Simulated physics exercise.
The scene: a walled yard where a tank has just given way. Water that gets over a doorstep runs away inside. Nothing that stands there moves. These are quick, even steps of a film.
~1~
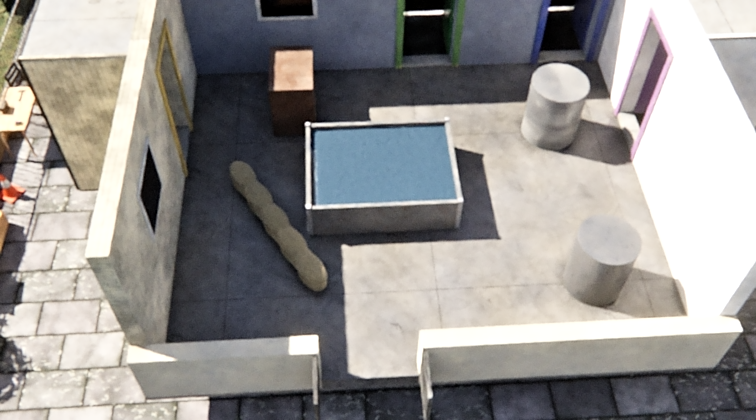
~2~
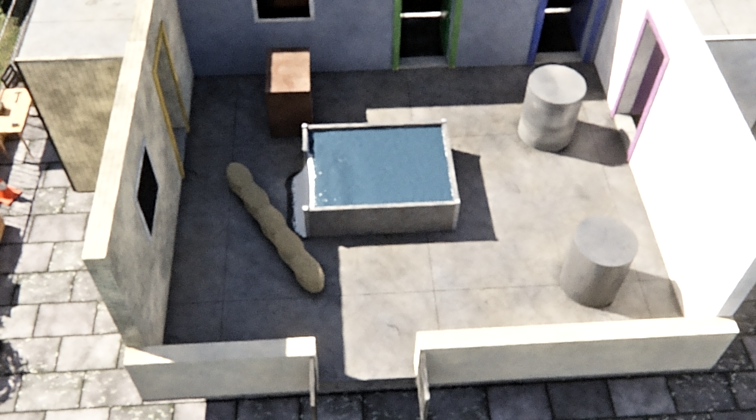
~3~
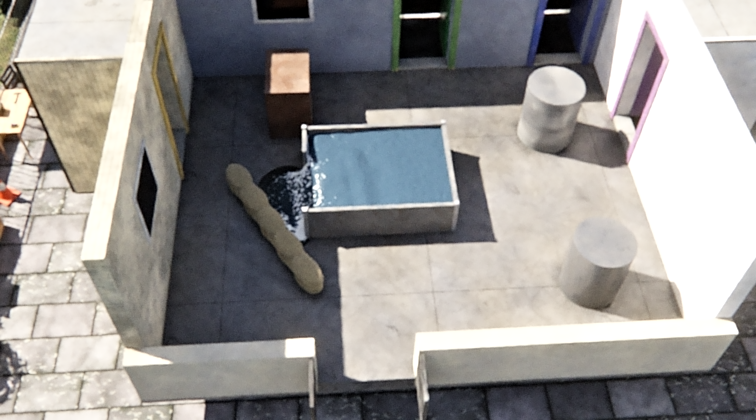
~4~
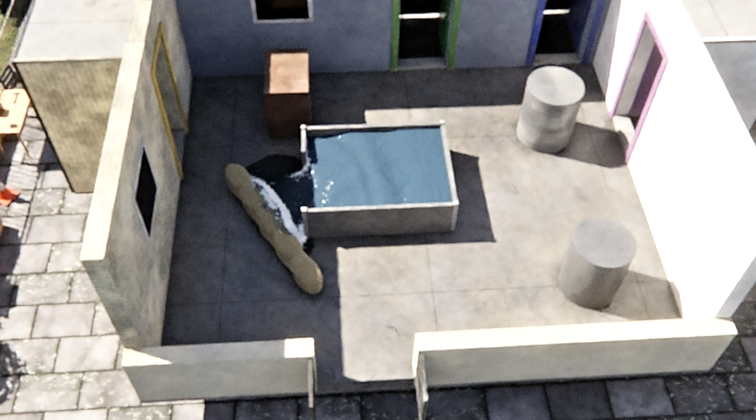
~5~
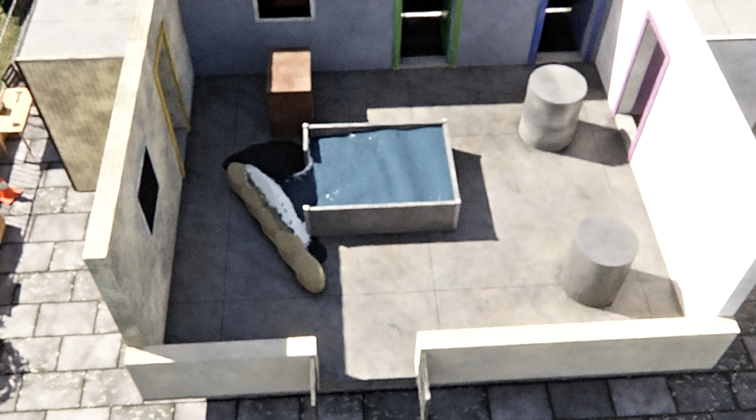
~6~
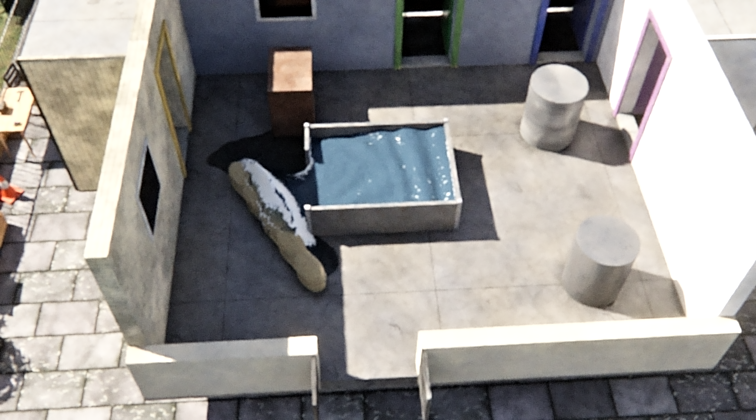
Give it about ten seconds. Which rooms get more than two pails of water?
The purple door holds within the limit; the green door holds within the limit; the blue door holds within the limit; the yellow door holds within the limit.
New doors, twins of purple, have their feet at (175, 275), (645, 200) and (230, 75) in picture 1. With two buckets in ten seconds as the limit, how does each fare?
In that order: Lets less in, takes less, lets more in.
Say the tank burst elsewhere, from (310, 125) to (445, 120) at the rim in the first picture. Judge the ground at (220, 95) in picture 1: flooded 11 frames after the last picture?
At that place: Awash.
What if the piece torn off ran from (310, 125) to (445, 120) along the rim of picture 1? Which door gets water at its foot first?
The green door.
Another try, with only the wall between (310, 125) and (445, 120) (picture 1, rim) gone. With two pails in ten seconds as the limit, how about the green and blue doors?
Green goes over, blue passes that mark.
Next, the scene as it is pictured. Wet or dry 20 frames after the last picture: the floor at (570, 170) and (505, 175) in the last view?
In that order: Not flooded, free of water.
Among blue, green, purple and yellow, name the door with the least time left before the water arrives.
The yellow-painted one.
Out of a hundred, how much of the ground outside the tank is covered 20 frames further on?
Some 45 per cent.
A moment on, water covers 20 % of the floor; the purple door not reached, the green door not reached, the blue door not reached, the yellow door wet at the sill, nothing in.
Next, water covers 35 % of the floor; the purple door not reached, the green door not reached, the blue door not reached, the yellow door wet at the sill, nothing in.
Then, water covers 45 % of the floor; the purple door not reached, the green door not reached, the blue door not reached, the yellow door wet at the sill, nothing in.
Later, water covers 70 % of the floor; the purple door not reached, the green door wet at the sill, nothing in, the blue door wet at the sill, nothing in, the yellow door under two buckets in.
In the end, water covers 90 % of the floor; the purple door wet at the sill, nothing in, the green door wet at the sill, nothing in, the blue door wet at the sill, nothing in, the yellow door under two buckets in.
